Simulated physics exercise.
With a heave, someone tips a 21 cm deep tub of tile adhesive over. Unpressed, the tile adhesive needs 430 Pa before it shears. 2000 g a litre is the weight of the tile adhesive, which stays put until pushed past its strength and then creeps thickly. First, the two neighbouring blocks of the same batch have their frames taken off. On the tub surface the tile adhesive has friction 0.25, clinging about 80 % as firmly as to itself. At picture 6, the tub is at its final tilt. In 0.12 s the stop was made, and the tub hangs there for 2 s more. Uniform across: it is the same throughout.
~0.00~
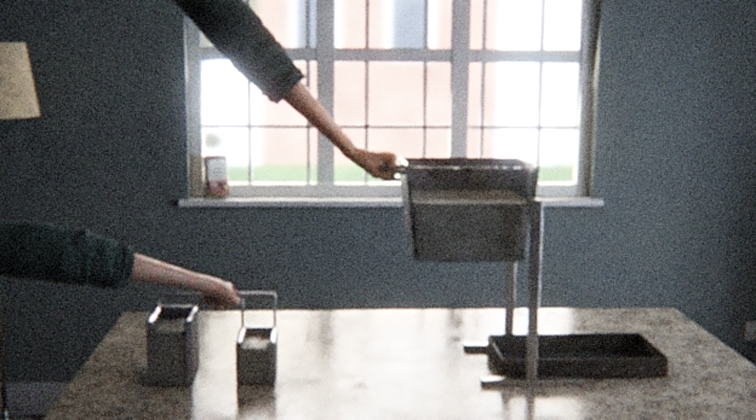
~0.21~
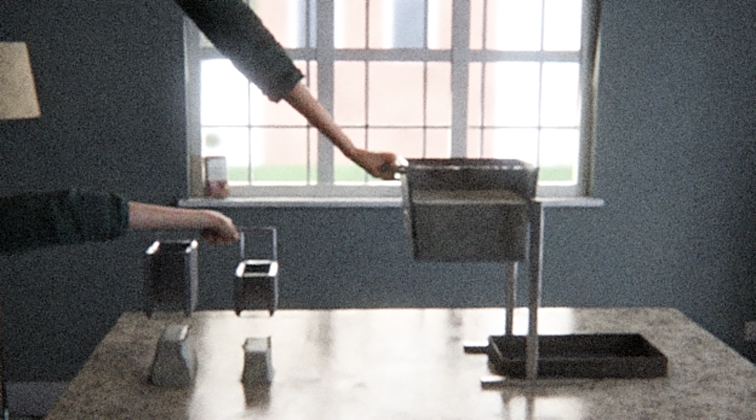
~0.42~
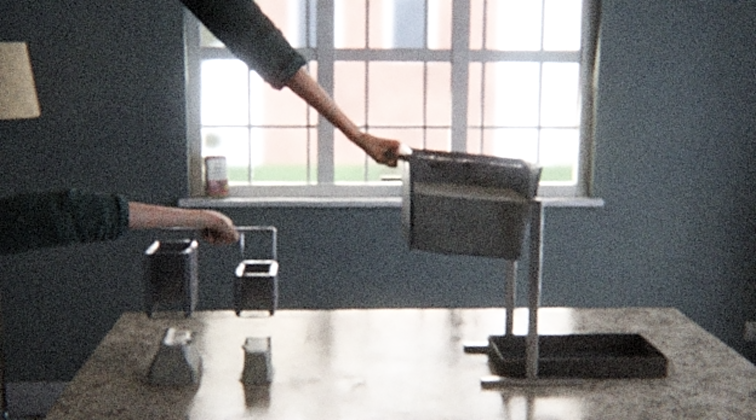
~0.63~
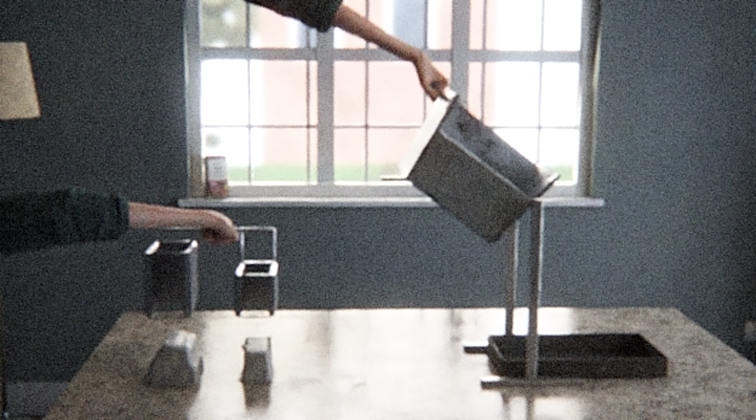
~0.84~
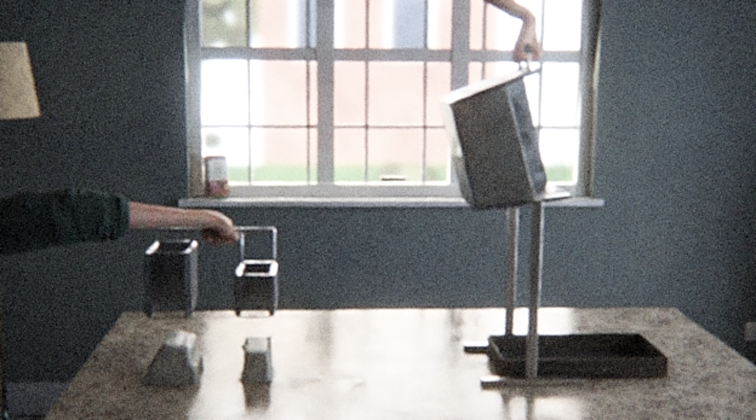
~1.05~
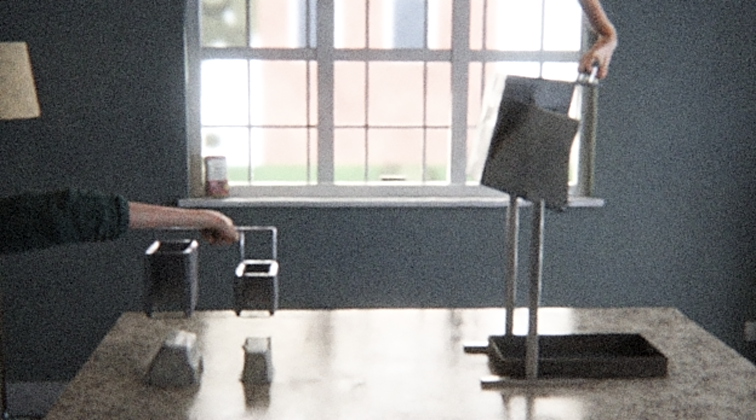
In the video, a hand on the left lifts two linked metal molds off grey blocks of tile adhesive, the left one sagging slightly, and then another hand swings a stand-mounted tub rightward past its side above a dark tray.
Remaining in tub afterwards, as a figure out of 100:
Near 24 %.
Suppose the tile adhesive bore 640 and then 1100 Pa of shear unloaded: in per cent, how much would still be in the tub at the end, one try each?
First 35 %, second 40 %.
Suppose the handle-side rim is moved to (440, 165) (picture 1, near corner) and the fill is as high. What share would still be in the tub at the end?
Roughly 35 %.
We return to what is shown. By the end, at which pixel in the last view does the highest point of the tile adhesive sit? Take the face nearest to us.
About (511, 176).
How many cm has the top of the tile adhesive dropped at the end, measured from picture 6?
About 16 cm.
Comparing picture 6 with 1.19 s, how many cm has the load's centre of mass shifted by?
Close to 12 centimetres.
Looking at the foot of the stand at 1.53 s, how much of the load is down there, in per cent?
Down at that time: Approx. 60 %.
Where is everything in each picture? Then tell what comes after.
The first frame shows handle-side rim at (410, 167), tilt 0 degrees; top of the tile adhesive at (419, 203); blocks stand 13 cm, 8.3 cm (left to right).
The second frame shows handle-side rim at (410, 167), tilt 0 degrees; top of the tile adhesive at (419, 203); blocks stand 11 cm, 8.2 cm (left to right).
The third frame shows handle-side rim at (414, 155), tilt 5 degrees; top of the tile adhesive at (421, 193); blocks stand 10 cm, 8.2 cm (left to right).
The fourth frame shows handle-side rim at (460, 97), tilt 37 degrees; top of the tile adhesive at (443, 134); blocks stand 9.9 cm, 8.1 cm (left to right).
The fifth frame shows handle-side rim at (543, 71), tilt 75 degrees; top of the tile adhesive at (508, 89); blocks stand 9.9 cm, 8.1 cm (left to right).
The sixth frame shows handle-side rim at (602, 89), tilt 103 degrees; top of the tile adhesive at (532, 107); blocks stand 9.9 cm, 8.1 cm (left to right).
After 1.19 s, the tub is at 103 degrees and holds 51 %.
After 1.36 s, the tub is at 103 degrees and holds 30 %.
After 1.53 s, the tub is at 103 degrees and holds 28 %.
After 1.70 s, the tub is at 103 degrees and holds 27 %.
After 3.05 s, at the end, the tub is at 103 degrees and holds 24 %.
